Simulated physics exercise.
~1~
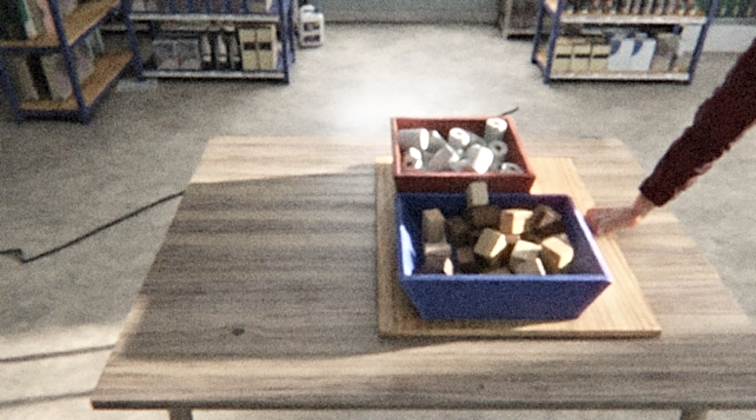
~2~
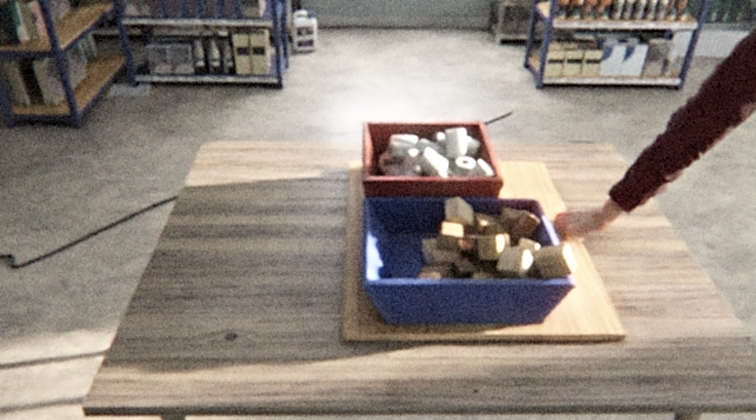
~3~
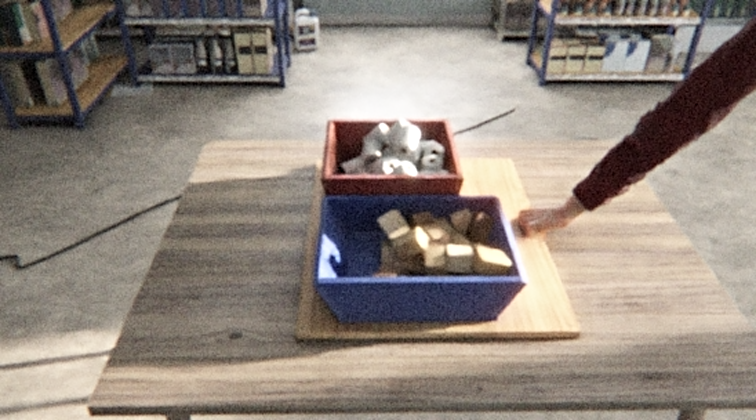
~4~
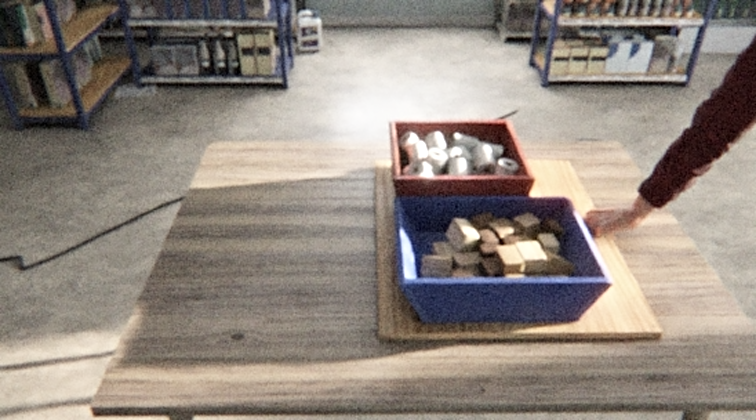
A hand slid a board holding a blue container of wooden blocks and a red container of white paper rolls leftward across a table, then back to the right, jostling the contents, which all stayed inside at the end.
